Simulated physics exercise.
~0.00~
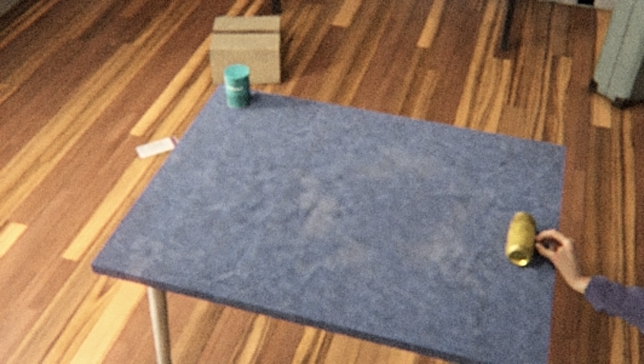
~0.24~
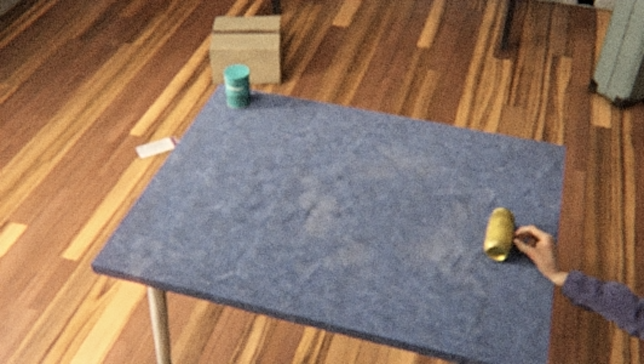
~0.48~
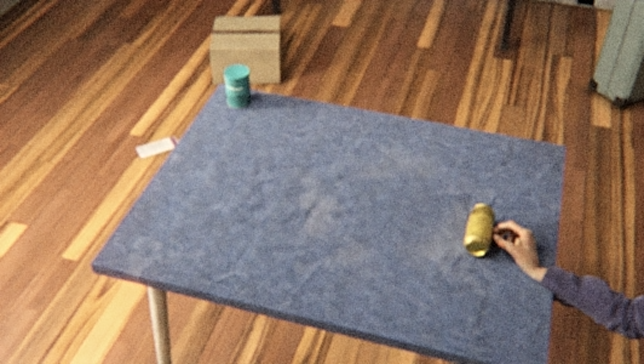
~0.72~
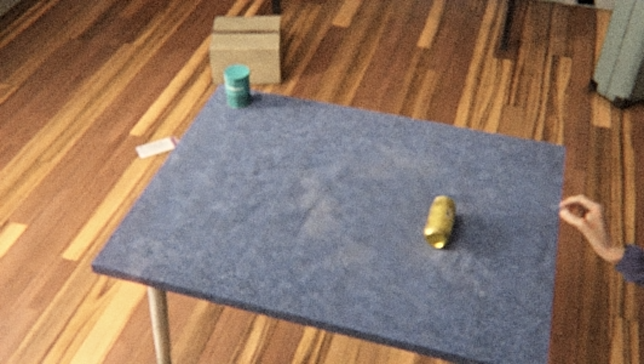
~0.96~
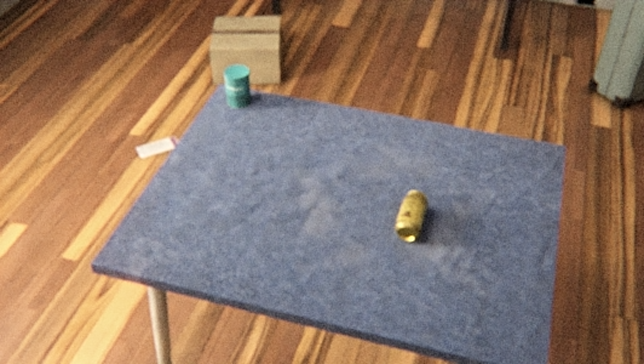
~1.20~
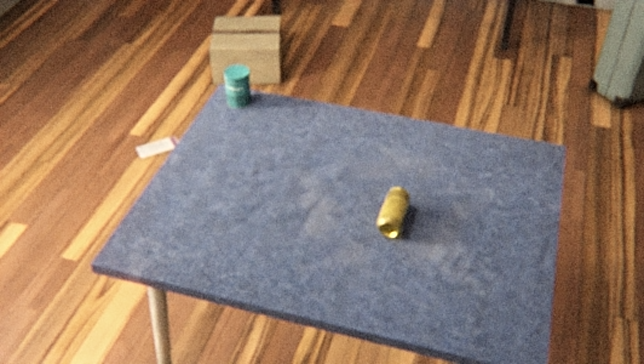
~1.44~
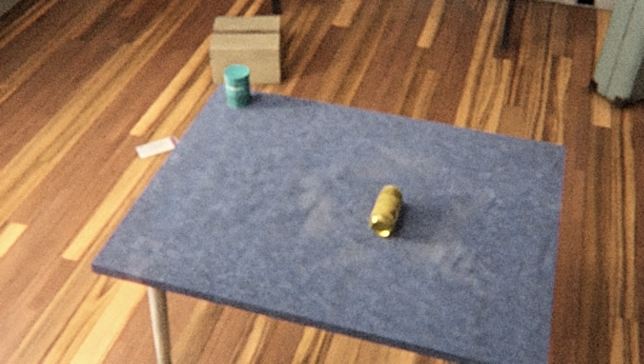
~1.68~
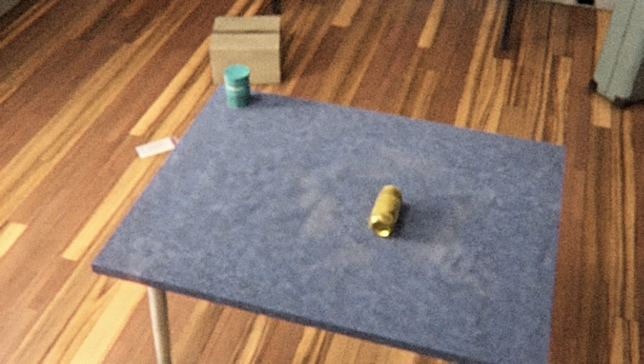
A yellow can on its side, pushed left by a hand, stops on the table.
